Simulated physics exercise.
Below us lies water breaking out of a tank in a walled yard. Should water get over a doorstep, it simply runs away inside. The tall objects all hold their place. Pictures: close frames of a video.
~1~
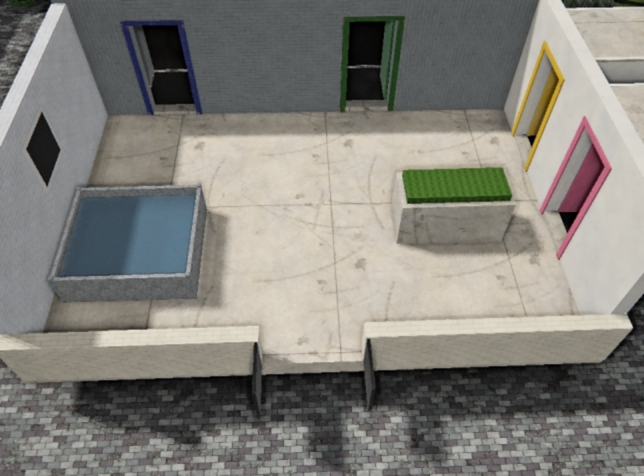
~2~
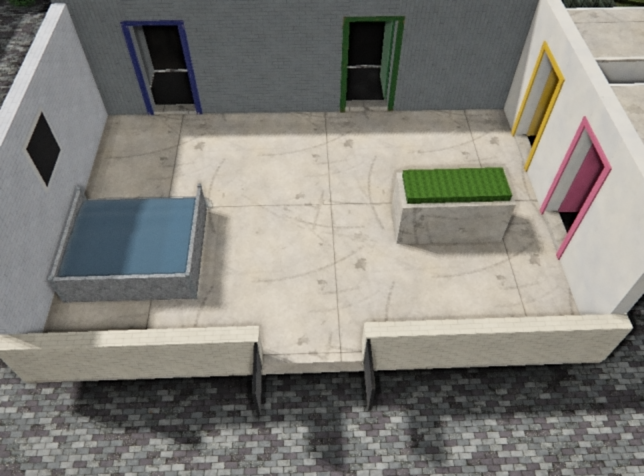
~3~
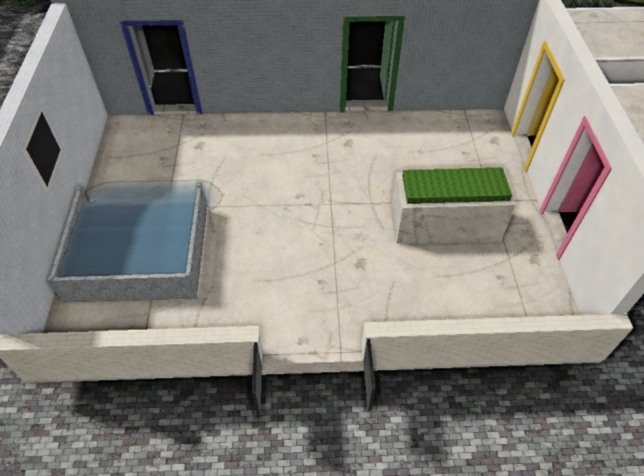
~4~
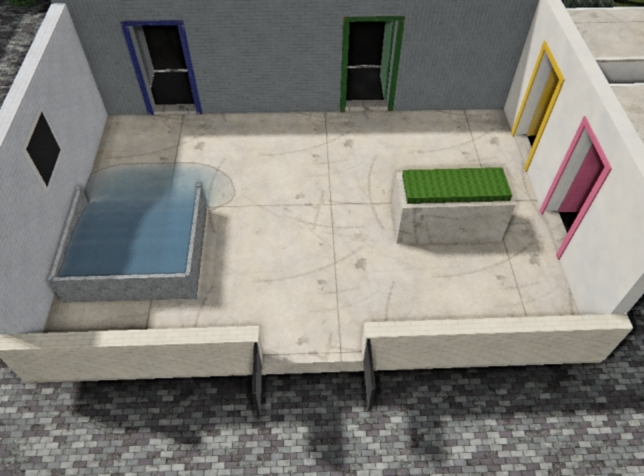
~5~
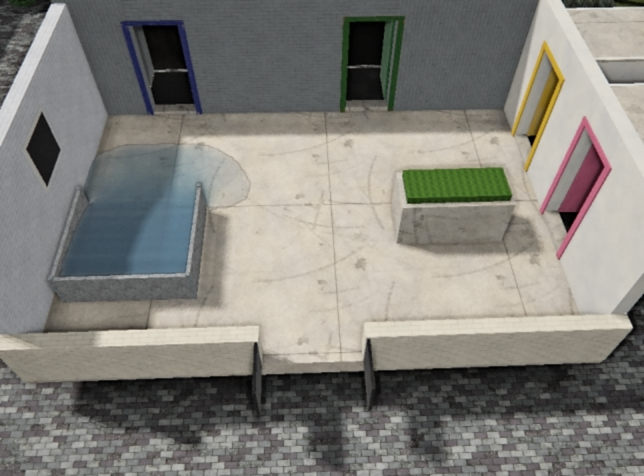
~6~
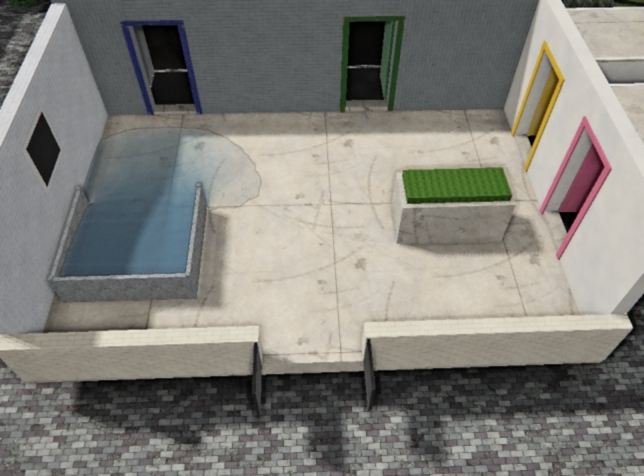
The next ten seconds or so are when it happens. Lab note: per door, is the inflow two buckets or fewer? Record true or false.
Green door true; yellow door false; pink door true; blue door false.
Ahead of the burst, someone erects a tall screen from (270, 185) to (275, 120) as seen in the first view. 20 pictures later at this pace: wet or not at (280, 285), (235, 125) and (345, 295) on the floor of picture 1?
Log, spots one to three: Spared; swamped; spared.
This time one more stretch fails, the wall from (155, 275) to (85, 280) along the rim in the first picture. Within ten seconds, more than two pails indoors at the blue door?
As far as I can tell, the blue door fails to reach the limit.
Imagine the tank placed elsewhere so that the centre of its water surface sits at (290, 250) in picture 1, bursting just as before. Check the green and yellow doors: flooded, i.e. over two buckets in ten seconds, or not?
Both doors in order - green door tops it, yellow door tops it.
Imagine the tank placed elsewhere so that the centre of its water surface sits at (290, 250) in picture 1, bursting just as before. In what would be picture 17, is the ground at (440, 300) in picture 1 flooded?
Spared.
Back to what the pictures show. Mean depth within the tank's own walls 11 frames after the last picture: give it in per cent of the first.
30 percent or thereabouts.
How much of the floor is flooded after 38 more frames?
I'd say 60 per cent.
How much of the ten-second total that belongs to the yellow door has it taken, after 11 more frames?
It works out at roughly 0 percent of the ten-second total.
A moment on, water covers 20 % of the floor; the green door not reached, the yellow door not reached, the pink door not reached, the blue door over two buckets in.
Next, water covers 25 % of the floor; the green door not reached, the yellow door not reached, the pink door not reached, the blue door far over two buckets in.
Then, water covers 35 % of the floor; the green door wet at the sill, nothing in, the yellow door not reached, the pink door not reached, the blue door far over two buckets in.
Later, water covers 60 % of the floor; the green door wet at the sill, nothing in, the yellow door under two buckets in, the pink door wet at the sill, nothing in, the blue door far over two buckets in.
In the end, water covers 75 % of the floor; the green door wet at the sill, nothing in, the yellow door over two buckets in, the pink door wet at the sill, nothing in, the blue door far over two buckets in.
